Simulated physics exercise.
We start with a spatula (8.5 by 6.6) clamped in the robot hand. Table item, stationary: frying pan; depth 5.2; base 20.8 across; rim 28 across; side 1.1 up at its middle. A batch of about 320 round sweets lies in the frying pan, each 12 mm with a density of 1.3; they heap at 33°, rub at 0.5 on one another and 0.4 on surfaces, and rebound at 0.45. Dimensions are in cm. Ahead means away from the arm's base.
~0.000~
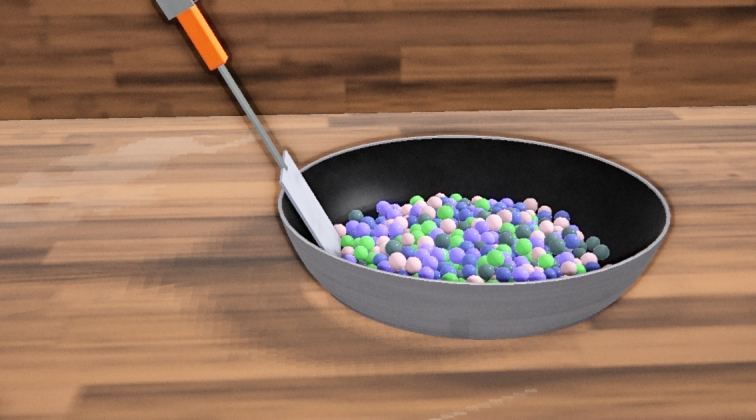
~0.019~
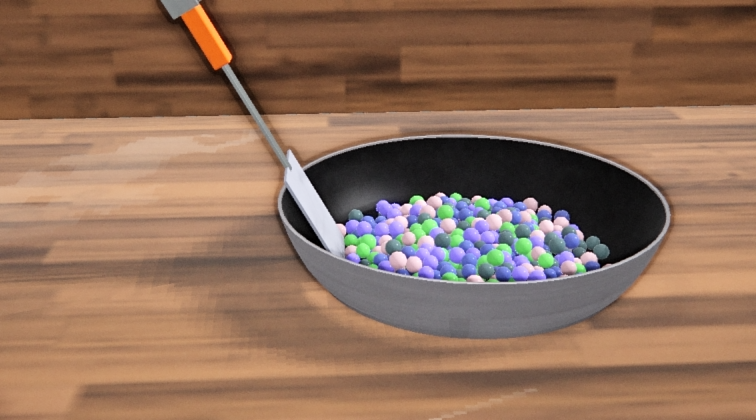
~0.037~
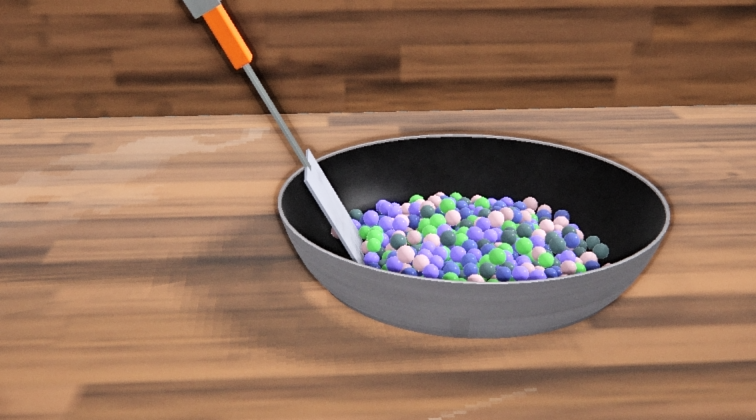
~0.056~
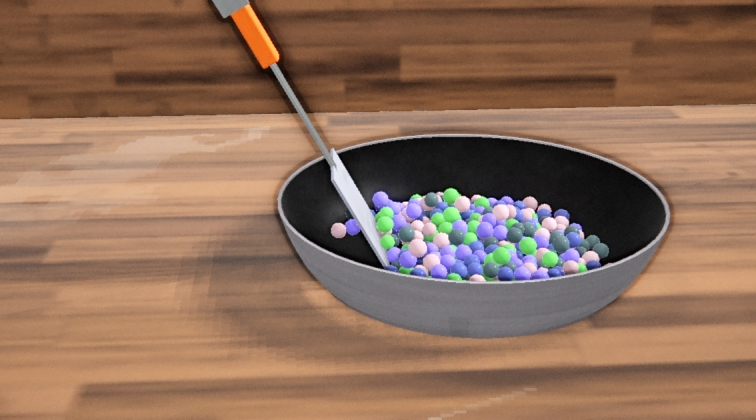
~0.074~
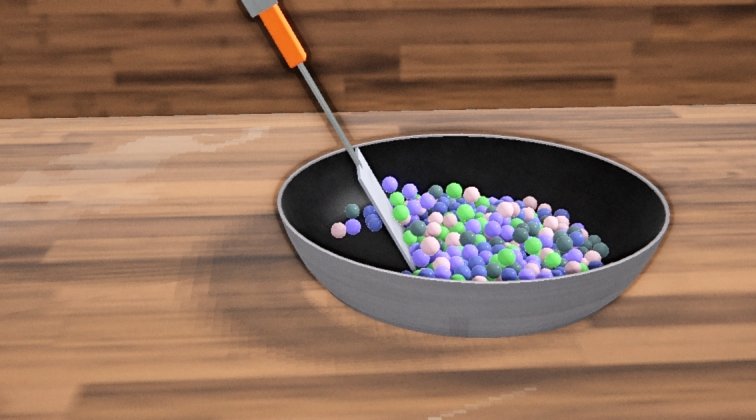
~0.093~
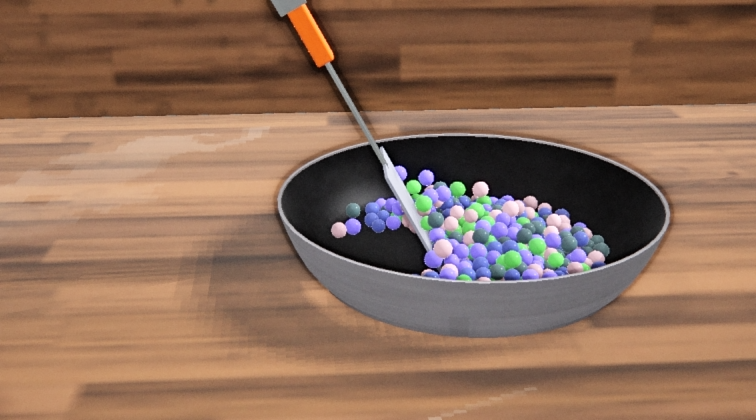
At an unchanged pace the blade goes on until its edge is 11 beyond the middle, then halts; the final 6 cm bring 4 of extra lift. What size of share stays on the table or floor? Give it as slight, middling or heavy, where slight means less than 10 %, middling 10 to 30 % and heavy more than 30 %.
Middling.
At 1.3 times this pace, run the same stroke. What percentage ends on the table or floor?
Roughly 15 percent ends on the table or floor.
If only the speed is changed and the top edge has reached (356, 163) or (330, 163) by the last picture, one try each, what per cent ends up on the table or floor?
Respectively, around 10 and 5 per cent.
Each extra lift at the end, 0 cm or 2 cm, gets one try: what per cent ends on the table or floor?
It works out to some 15 per cent for the first setting and some 15 per cent for the second.
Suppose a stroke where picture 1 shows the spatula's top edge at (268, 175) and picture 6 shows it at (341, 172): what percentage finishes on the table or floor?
10 %.
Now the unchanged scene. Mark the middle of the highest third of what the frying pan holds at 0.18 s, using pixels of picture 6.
(563, 218).
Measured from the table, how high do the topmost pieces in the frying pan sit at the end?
Peak at rest, approximately 4.0 centimetres.
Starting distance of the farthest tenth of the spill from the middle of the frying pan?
65 cm.
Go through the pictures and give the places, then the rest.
Spatula top edge at (283, 166), sloping 62°; upper third of the load around (468, 238), from x 340 to 610, top at y 200; 320 in the frying pan, in the first picture.
Spatula top edge at (287, 165), sloping 62°; upper third of the load around (468, 237), from x 340 to 610, top at y 200, in the second picture.
Spatula top edge at (306, 164), sloping 62°; upper third of the load around (462, 236), from x 340 to 610, top at y 200, in the third picture.
Spatula top edge at (332, 163), sloping 62°; upper third of the load around (459, 230), from x 340 to 610, top at y 195, in the fourth picture.
Spatula top edge at (358, 163), sloping 62°; upper third of the load around (466, 229), from x 340 to 615, top at y 185, in the fifth picture.
Spatula top edge at (384, 162), sloping 62°; upper third of the load around (470, 224), from x 340 to 615, top at y 175; 320 in the frying pan, in the sixth picture.
After 0.14 s, sloping 62°, highest piece 6 above the table; 320 in the frying pan.
After 0.18 s, sloping 62°, highest piece 6 above the table; 320 in the frying pan.
After 0.41 s, sloping 62°, highest piece 32 above the table; 277 in the frying pan, 9 on the table or floor, 34 on the blade or in flight.
After 1.46 s, sloping 62°, highest piece 4 above the table; 277 in the frying pan, 43 on the table or floor.
At rest, 277 in the frying pan, 43 on the table or floor. That is 13 % on the table or floor.
